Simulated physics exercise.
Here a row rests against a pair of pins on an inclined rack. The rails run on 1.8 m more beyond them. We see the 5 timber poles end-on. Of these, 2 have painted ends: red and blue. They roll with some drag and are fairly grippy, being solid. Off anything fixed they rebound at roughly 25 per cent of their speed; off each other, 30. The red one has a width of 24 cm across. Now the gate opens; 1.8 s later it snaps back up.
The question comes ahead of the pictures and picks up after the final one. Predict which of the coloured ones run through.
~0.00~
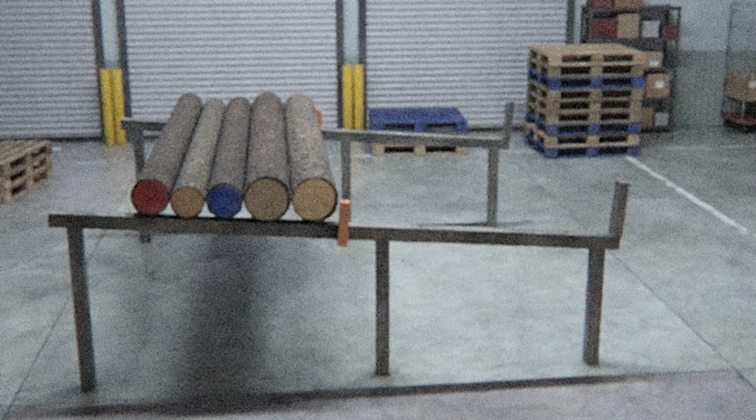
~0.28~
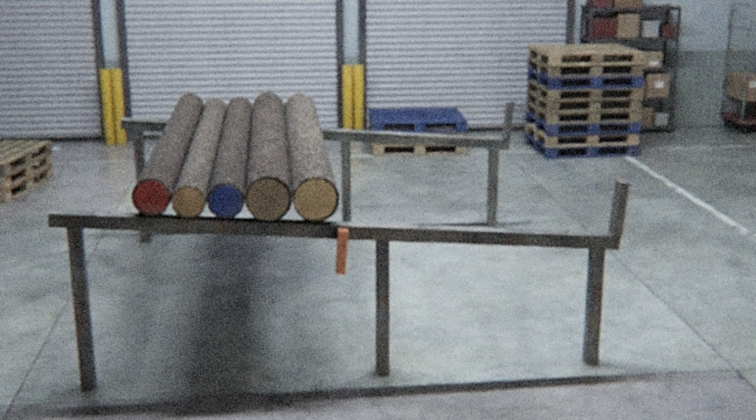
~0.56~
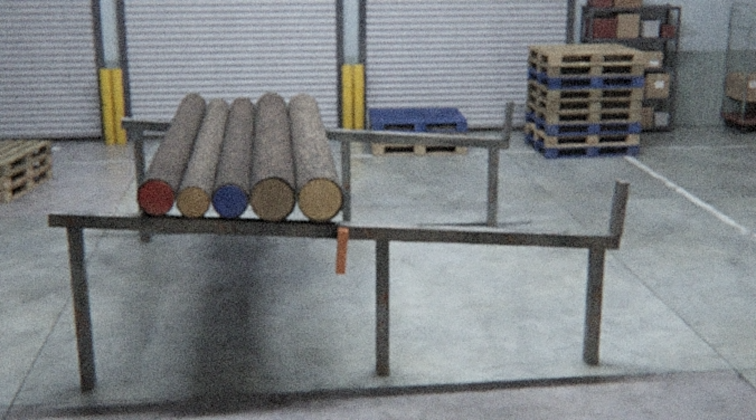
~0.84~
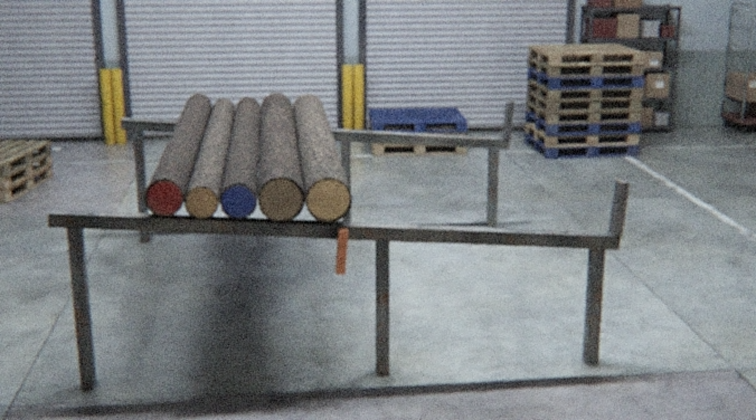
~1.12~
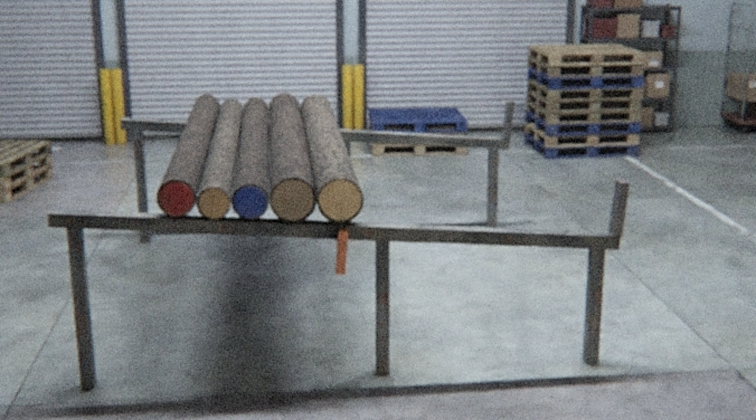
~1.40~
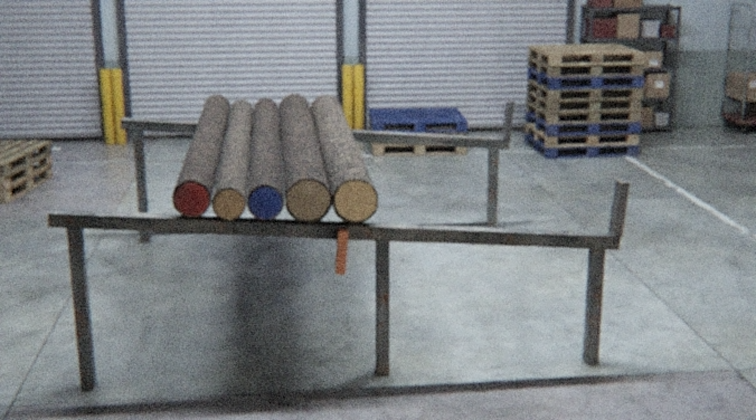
The red pole waits above the pins, the blue waits above the pins.
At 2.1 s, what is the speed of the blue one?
Its speed is roughly 0.6 m/s.
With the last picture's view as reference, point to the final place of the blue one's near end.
I'd say somewhere close to (320, 206).
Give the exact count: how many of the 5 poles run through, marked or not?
2 in all.
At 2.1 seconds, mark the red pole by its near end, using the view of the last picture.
(246, 202), roughly.
Then, 2.1 s in, red is on the rails, 60 cm above the pins, rolling right; blue is on the rails, 15 cm above the pins, rolling right; 2 below the pins.
Then, 3.1 s in, red is on the rails, 60 cm above the pins; blue is on the rails, 15 cm above the pins; 2 below the pins.
Then, 4.2 s in, still the same for red and blue; 2 below the pins.
In the end (5.4 s), red is on the rails, 60 cm above the pins; blue is on the rails, 15 cm above the pins; 2 below the pins.
